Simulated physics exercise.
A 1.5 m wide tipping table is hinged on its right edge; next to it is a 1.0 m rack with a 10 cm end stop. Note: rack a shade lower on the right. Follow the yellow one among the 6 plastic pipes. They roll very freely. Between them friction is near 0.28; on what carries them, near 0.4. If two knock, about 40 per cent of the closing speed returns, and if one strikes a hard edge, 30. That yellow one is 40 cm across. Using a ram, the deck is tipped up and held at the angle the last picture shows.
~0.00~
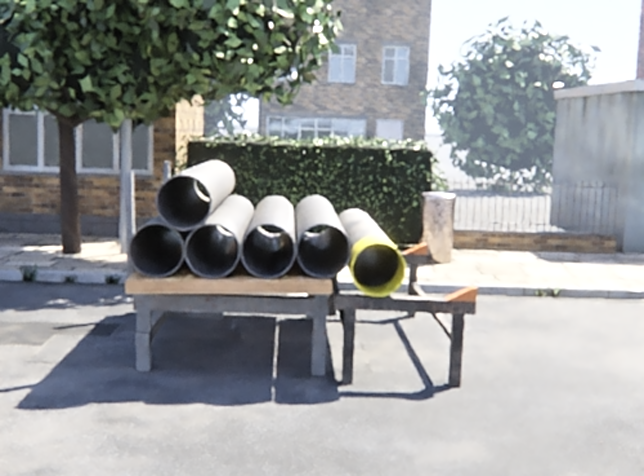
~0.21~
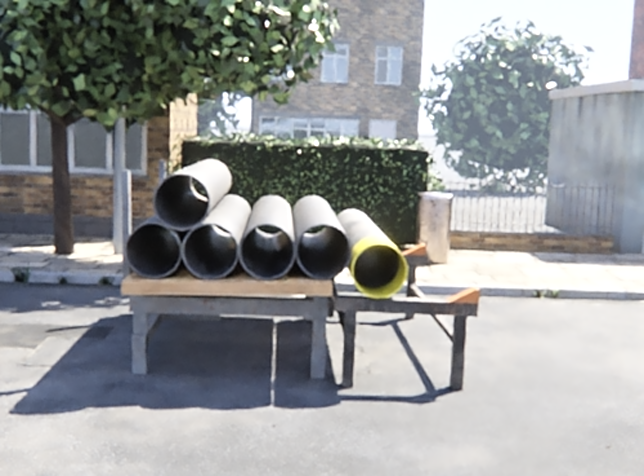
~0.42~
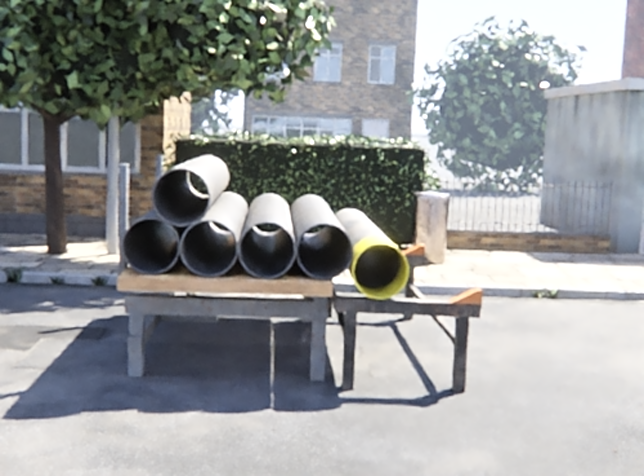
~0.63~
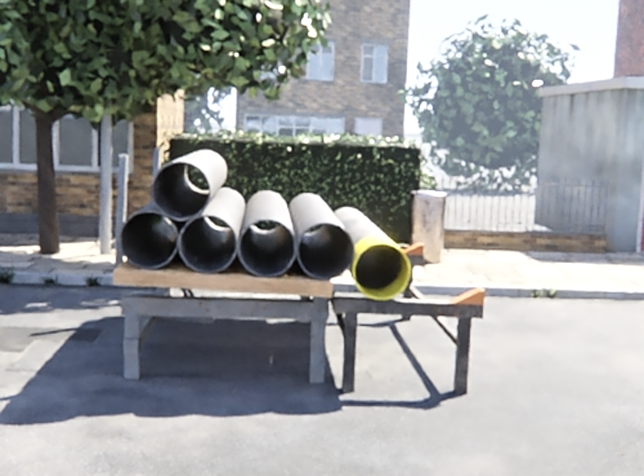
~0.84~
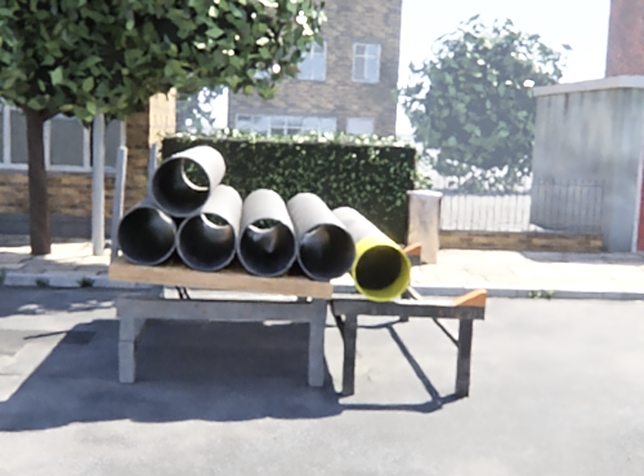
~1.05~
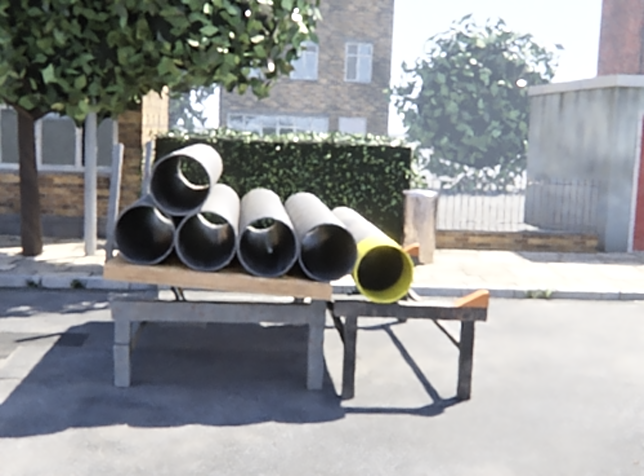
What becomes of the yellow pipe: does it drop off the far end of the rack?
It stays on the rack.
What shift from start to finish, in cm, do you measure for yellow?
Result - yellow: 50.
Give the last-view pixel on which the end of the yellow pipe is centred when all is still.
You'll find it at roughly (465, 271) in the final picture.
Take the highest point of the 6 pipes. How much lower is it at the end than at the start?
About 0 cm lower.
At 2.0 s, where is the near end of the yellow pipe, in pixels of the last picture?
Its near end sits close to (410, 275).
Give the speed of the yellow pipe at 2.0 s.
Estimate: Some 0.4 m/s.
By 2.0 s, yellow is on the rack, 55 cm from the rack's far end, rolling right; 0 lost over the end.
Finally (3.2 s), yellow is on the rack, 20 cm from the rack's far end; 0 lost over the end.
